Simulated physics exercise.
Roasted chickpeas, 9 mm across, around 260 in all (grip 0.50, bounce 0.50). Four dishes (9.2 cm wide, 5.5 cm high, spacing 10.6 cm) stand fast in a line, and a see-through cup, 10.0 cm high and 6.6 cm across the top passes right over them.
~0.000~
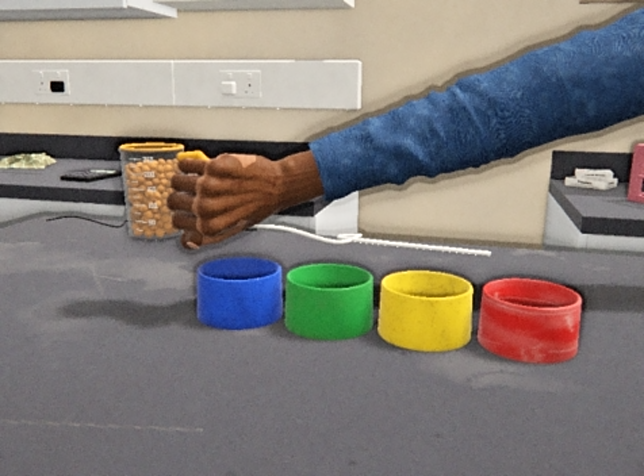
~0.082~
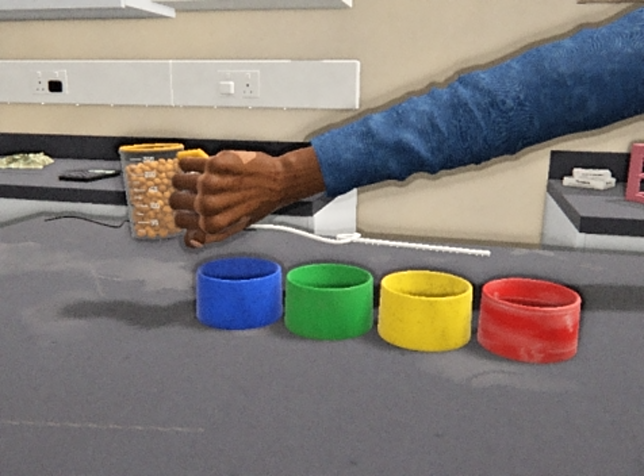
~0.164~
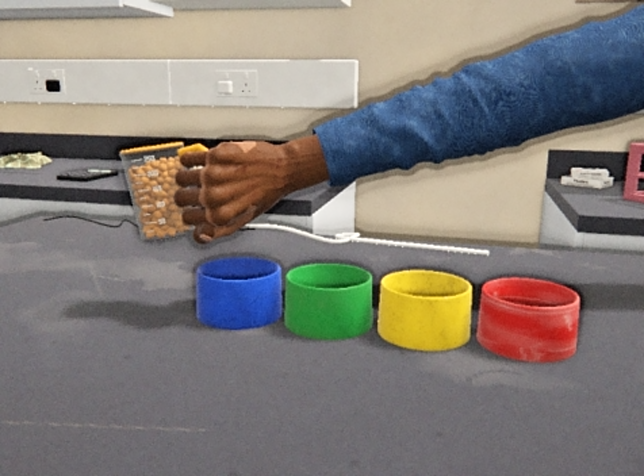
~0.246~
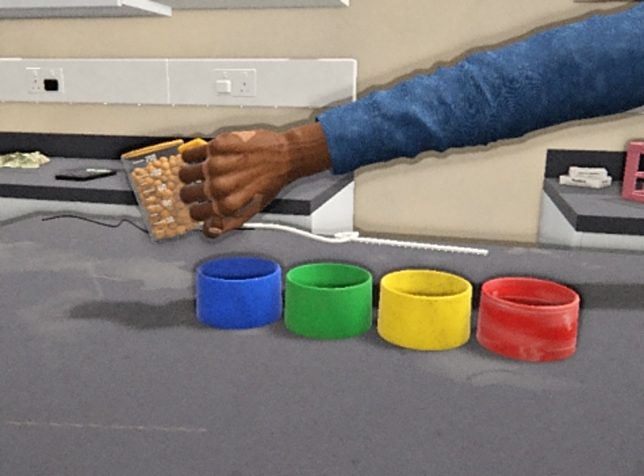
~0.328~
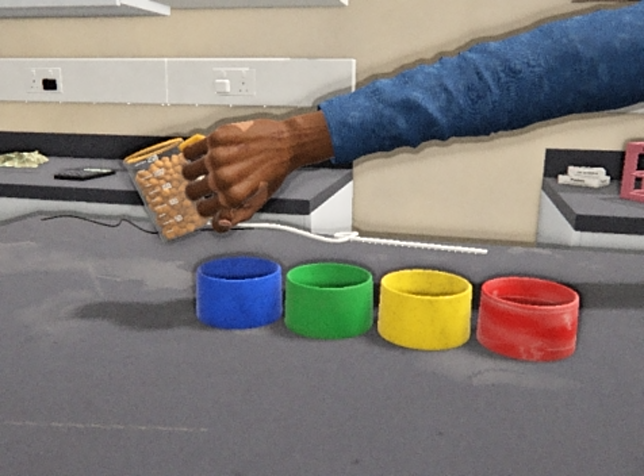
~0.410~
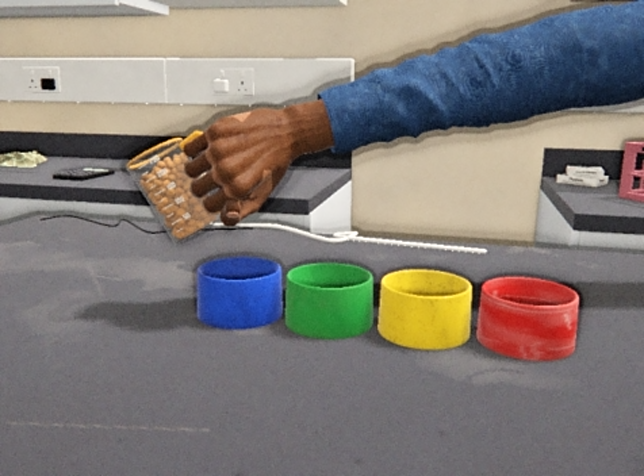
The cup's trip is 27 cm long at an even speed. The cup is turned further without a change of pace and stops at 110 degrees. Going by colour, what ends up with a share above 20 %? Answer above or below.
Red: Below, blue: Above, green: Below, yellow: Below, counter: Above.
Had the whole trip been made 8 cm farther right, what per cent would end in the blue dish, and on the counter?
In that case blue 50; counter 20.
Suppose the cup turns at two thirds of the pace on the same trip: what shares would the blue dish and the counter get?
In that case blue 80, counter 10.
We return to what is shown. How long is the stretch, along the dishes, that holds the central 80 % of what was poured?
Some 13 cm.
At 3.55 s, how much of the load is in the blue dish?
Near 65 per cent so far.
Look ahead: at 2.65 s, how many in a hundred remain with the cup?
Roughly 0 per cent.
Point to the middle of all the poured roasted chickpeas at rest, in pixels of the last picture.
At about (225, 304).
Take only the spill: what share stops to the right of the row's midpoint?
Roughly 0 per cent.
After 1.75 s, tilt 110 degrees; cup holds 40 %, blue 25 %.
After 2.65 s, tilt 110 degrees; cup holds 0 %, blue 65 %.
Then, at 3.55 s, tilt 110 degrees; cup holds 0 %, blue 65 %.
By 3.8 s all is still; red 0 %, blue 65 %, green 0 %, yellow 0 %, counter 35 %.
